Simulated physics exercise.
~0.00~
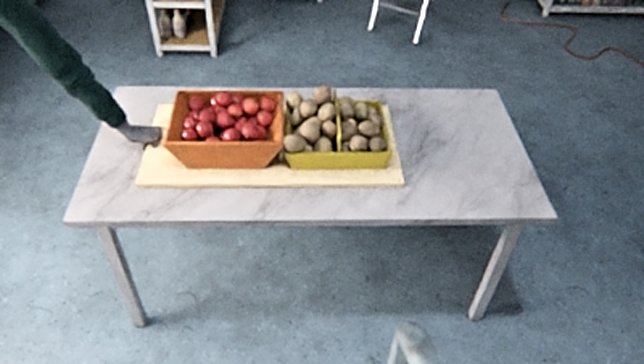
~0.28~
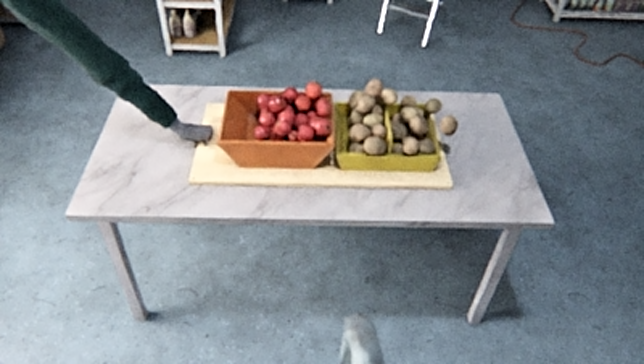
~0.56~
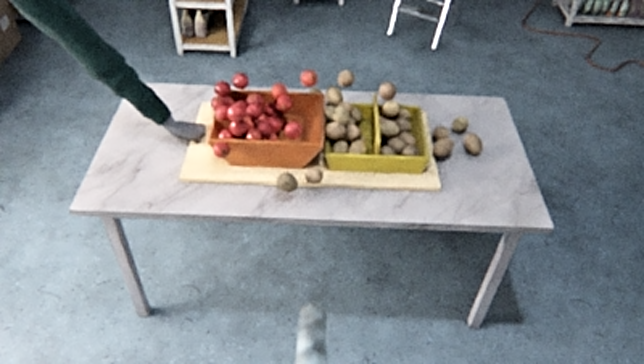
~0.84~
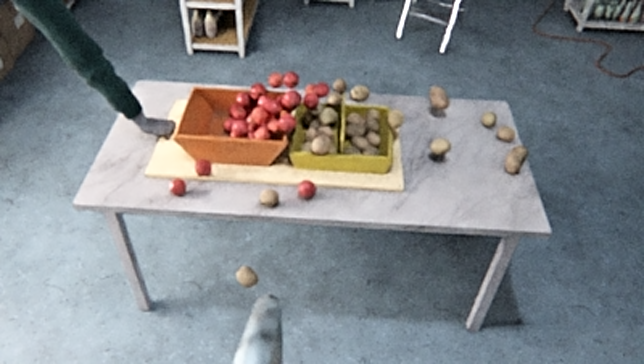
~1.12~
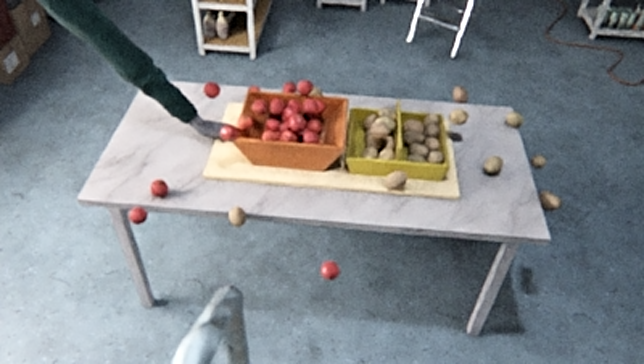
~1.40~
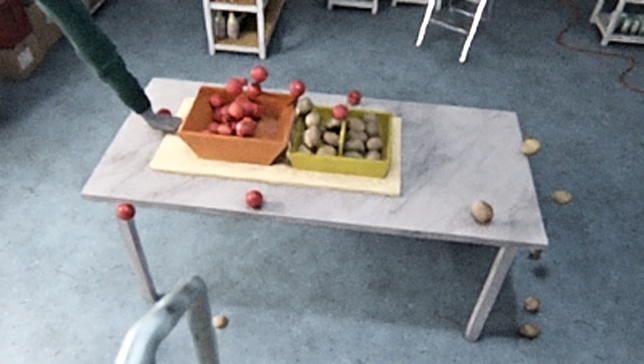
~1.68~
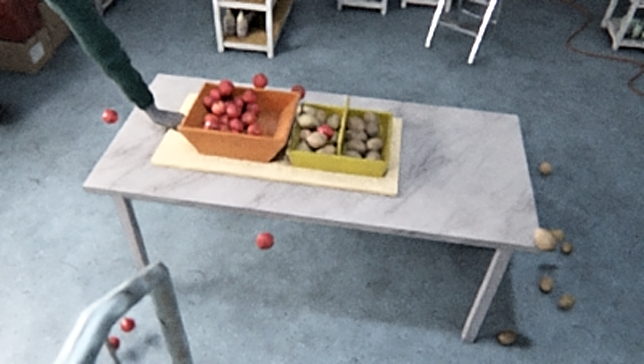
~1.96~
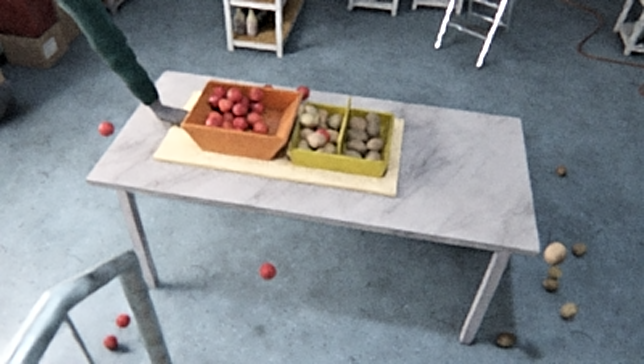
In a room with a blue-grey floor, a pale marble-topped table is seen from above and in front, the view drifting slightly sideways. On it a cream board carries an orange tray of red tomatoes at left and a divided yellow-green tray of potatoes at right. A dark green arm at the left shoves the board right, then jerks it back and forth. Potatoes and tomatoes spill across the table, and many roll off its edges. Finally the board rests toward the left, both trays still partly full, with strays scattered on the floor.
